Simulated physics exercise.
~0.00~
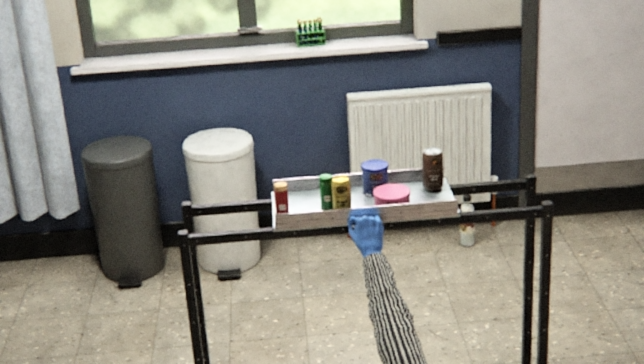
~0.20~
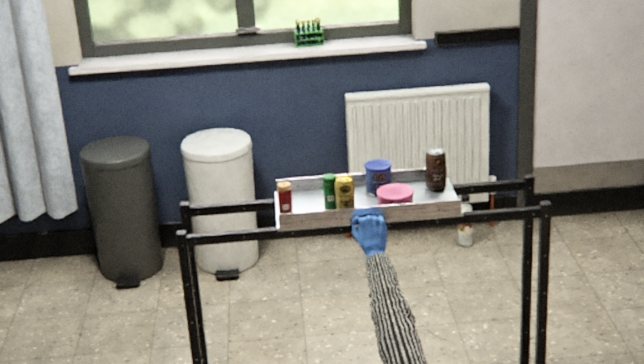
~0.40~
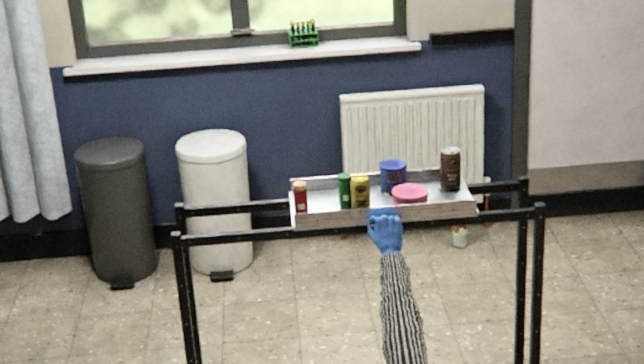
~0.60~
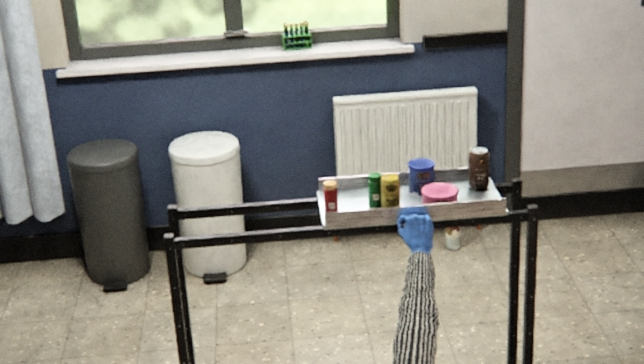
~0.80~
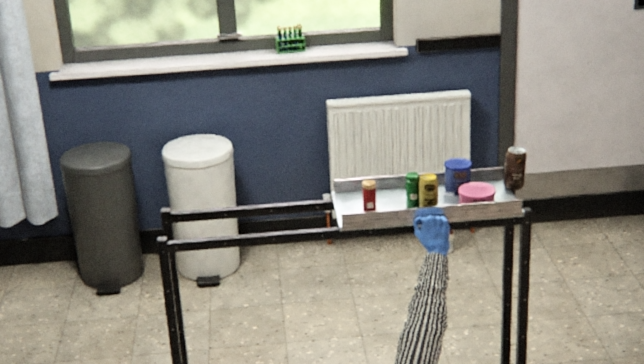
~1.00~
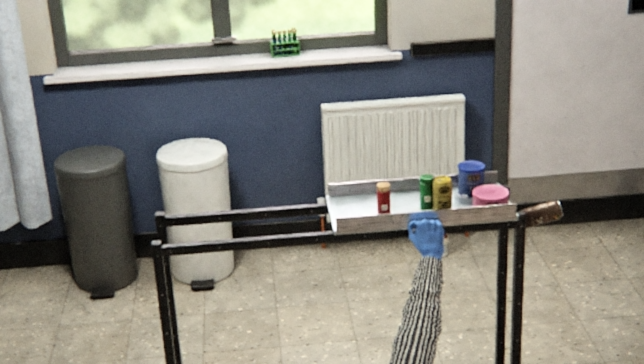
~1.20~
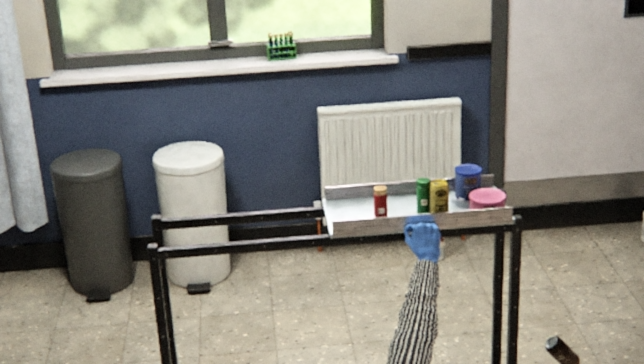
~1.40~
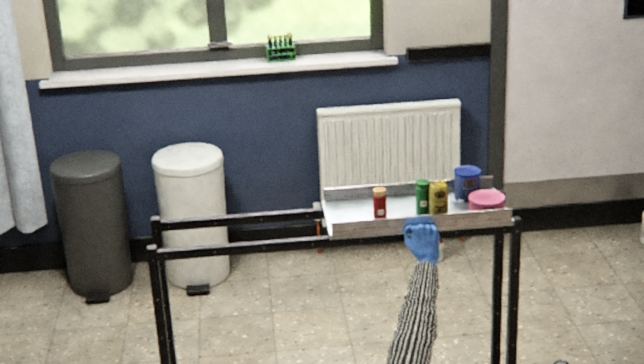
A blue-gloved hand sliding a tray of containers right along runners, the brown can toppling off the end onto the floor.
